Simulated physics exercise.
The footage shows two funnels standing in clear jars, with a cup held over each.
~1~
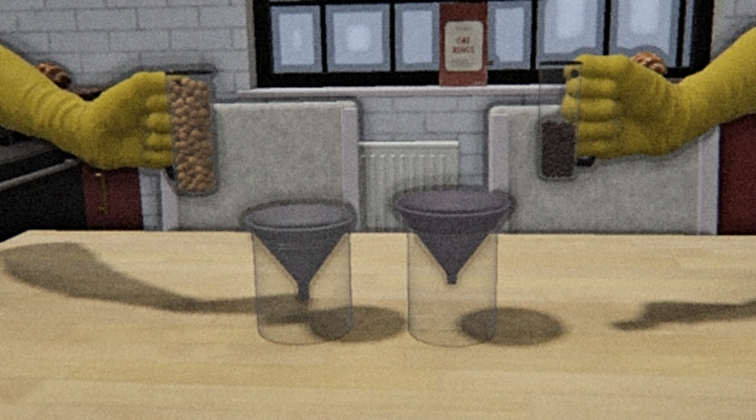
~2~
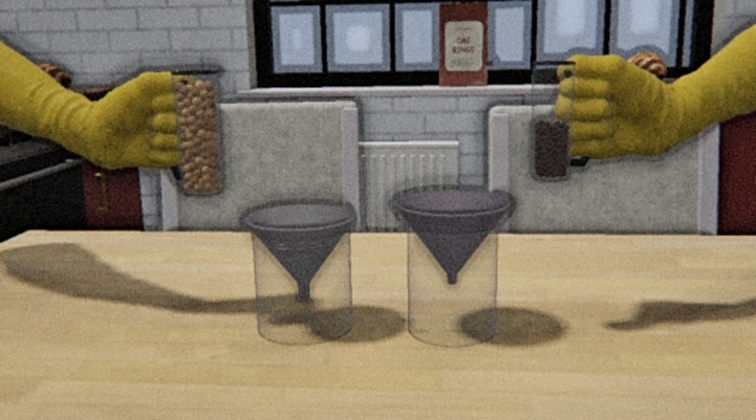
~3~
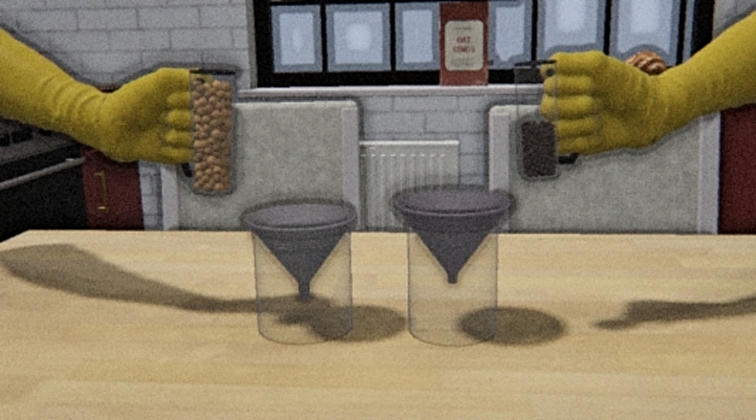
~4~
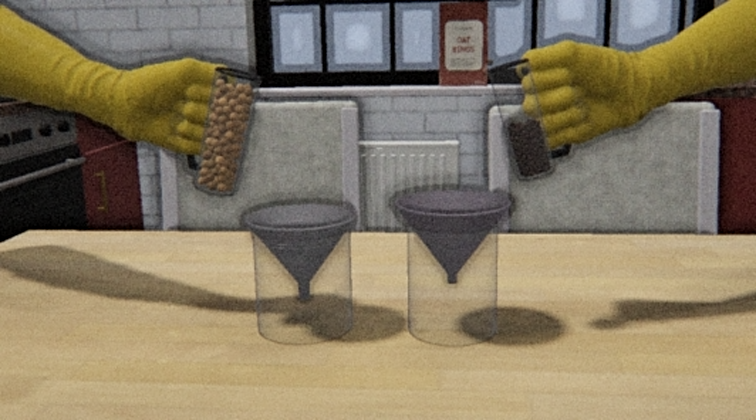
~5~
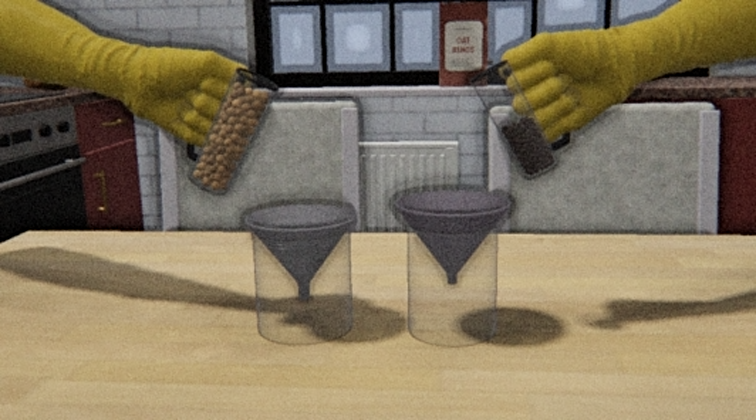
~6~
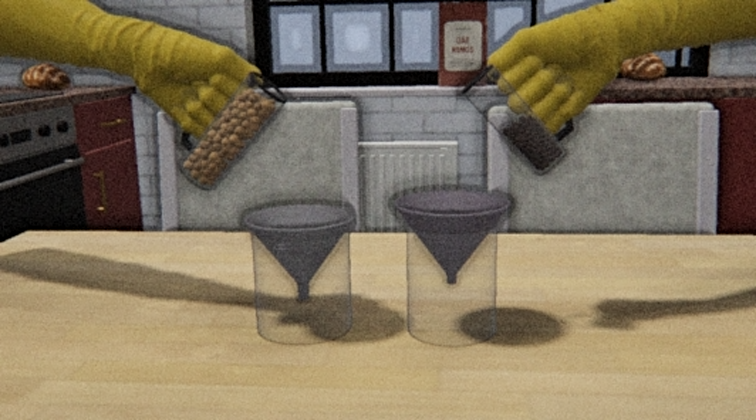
Two yellow-gloved hands held clear cups, one of round wooden beads and one of dark balls, above two funnels in clear jars, then moved them inward and steadily tilted them toward each other.
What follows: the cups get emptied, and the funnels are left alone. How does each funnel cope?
At the end, left: Backs up; right: Backs up.
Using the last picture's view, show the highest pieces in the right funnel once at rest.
I'd put it somewhere near (441, 237).
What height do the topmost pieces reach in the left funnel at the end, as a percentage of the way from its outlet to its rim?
Near 90 %.
Then, 0.26 s after the last picture, left, all still in the cup; right, all still in the cup.
Then, 0.54 s after the last picture, left, nearly all still in the cup, a small part in or over the funnel; right, all still in the cup.
Then, 0.86 s after the last picture, left, about a third still in the cup, about two thirds in or over the funnel; right, about half still in the cup, about half in or over the funnel.
At rest, left, all stuck in the funnel, none down in the jar; right, nearly all stuck in the funnel, a stray few down in the jar.
